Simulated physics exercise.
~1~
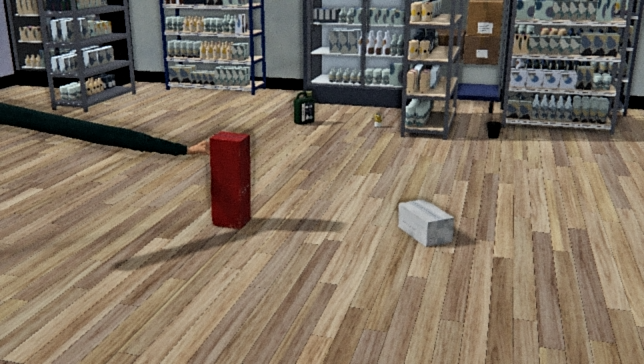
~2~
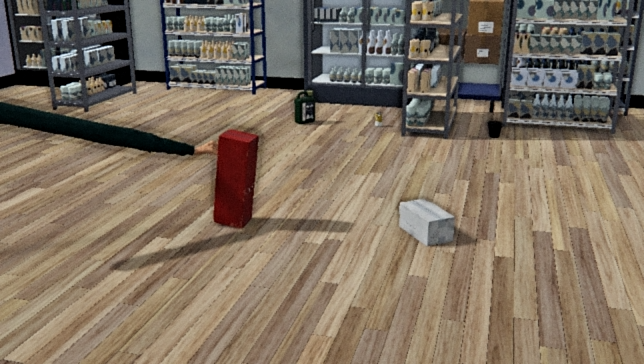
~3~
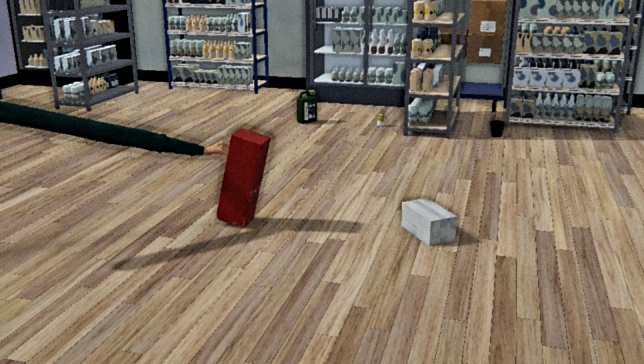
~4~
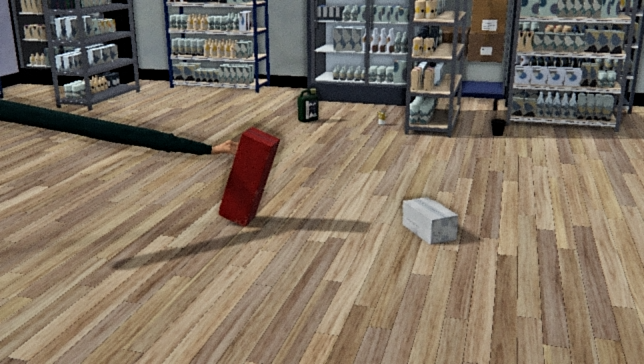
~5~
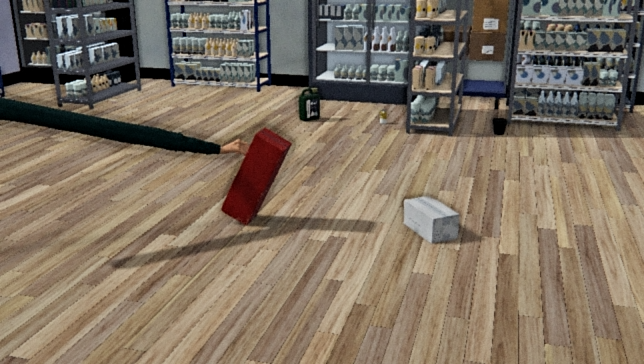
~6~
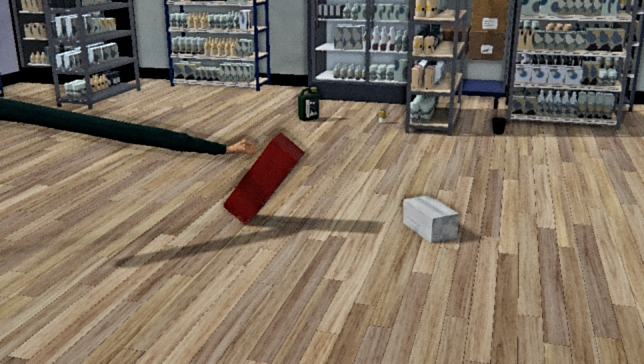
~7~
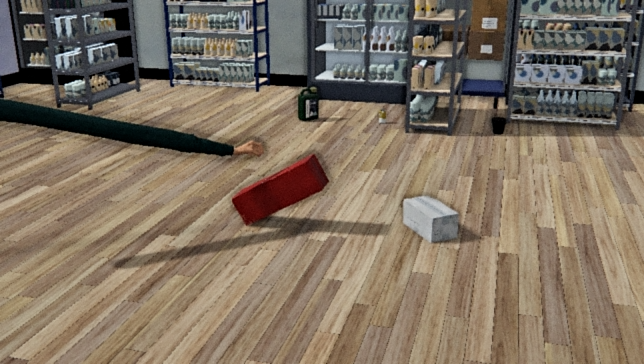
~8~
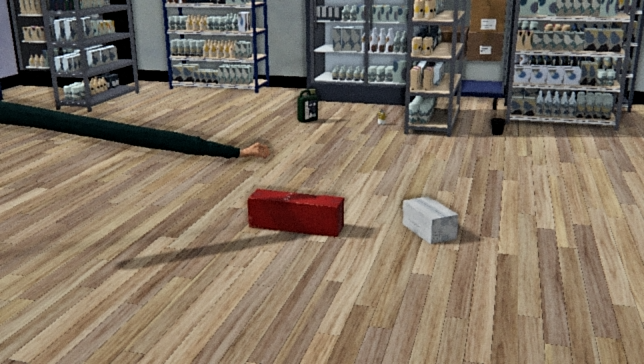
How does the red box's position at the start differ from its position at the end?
At the start the red box stands upright on the floor. At the end it lies on its side.
A fingertip pushes the upright red box rightward until it topples beside the white box.
